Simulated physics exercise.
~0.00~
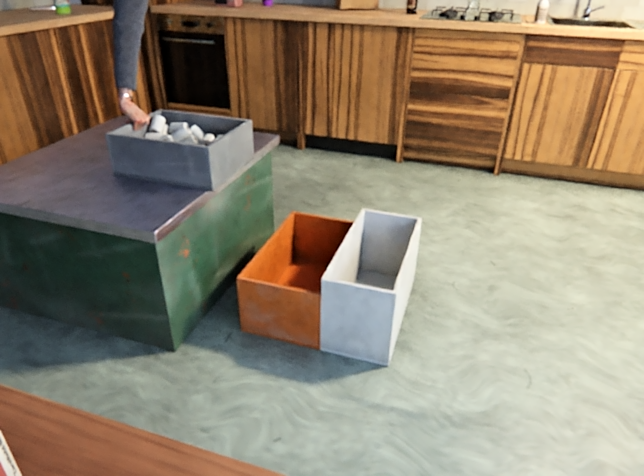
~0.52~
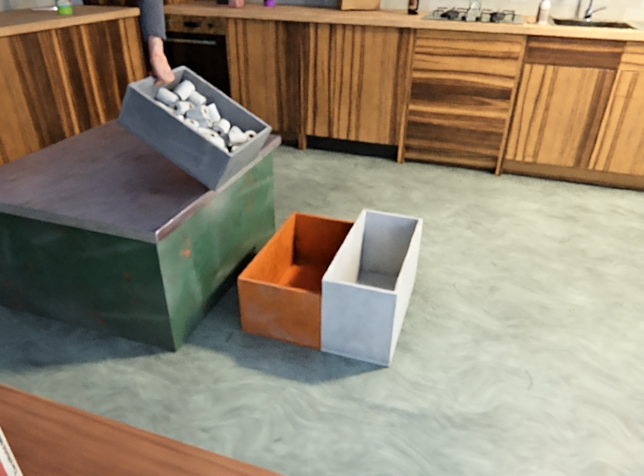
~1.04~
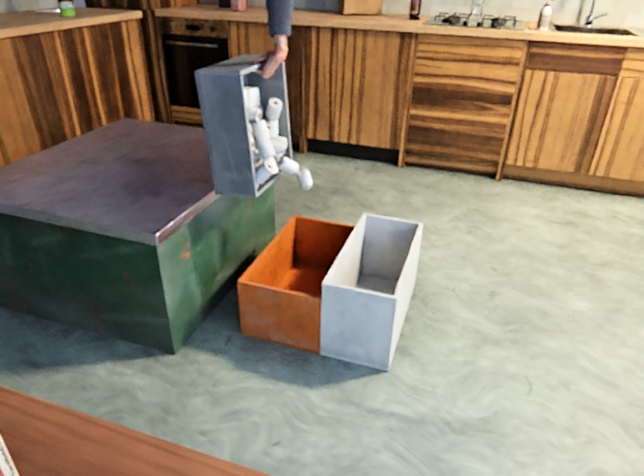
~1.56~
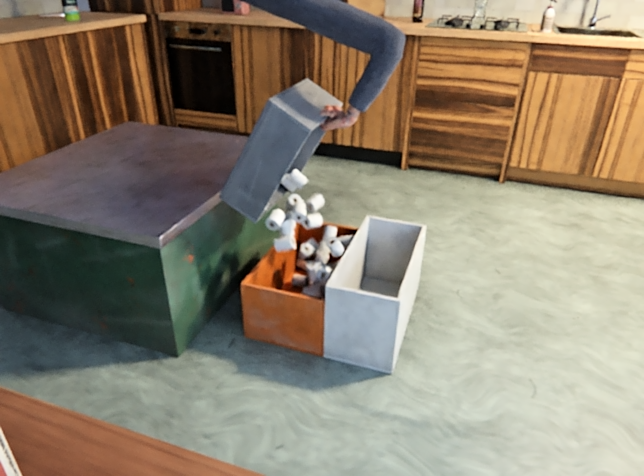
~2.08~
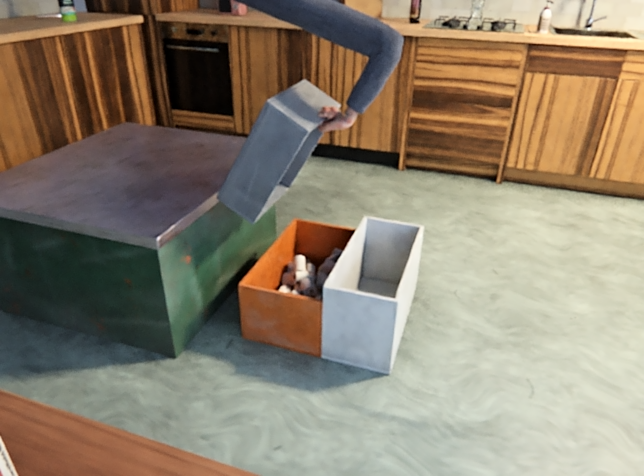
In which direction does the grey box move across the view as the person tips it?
The grey box moves to the right, from the top of the bench toward the orange tote.
We see a hand lift one end of a grey box of white rolls on a bench and tip it steeply to the right, pouring the rolls into an orange tote until the box looks empty, while the white tub beside it stays empty.
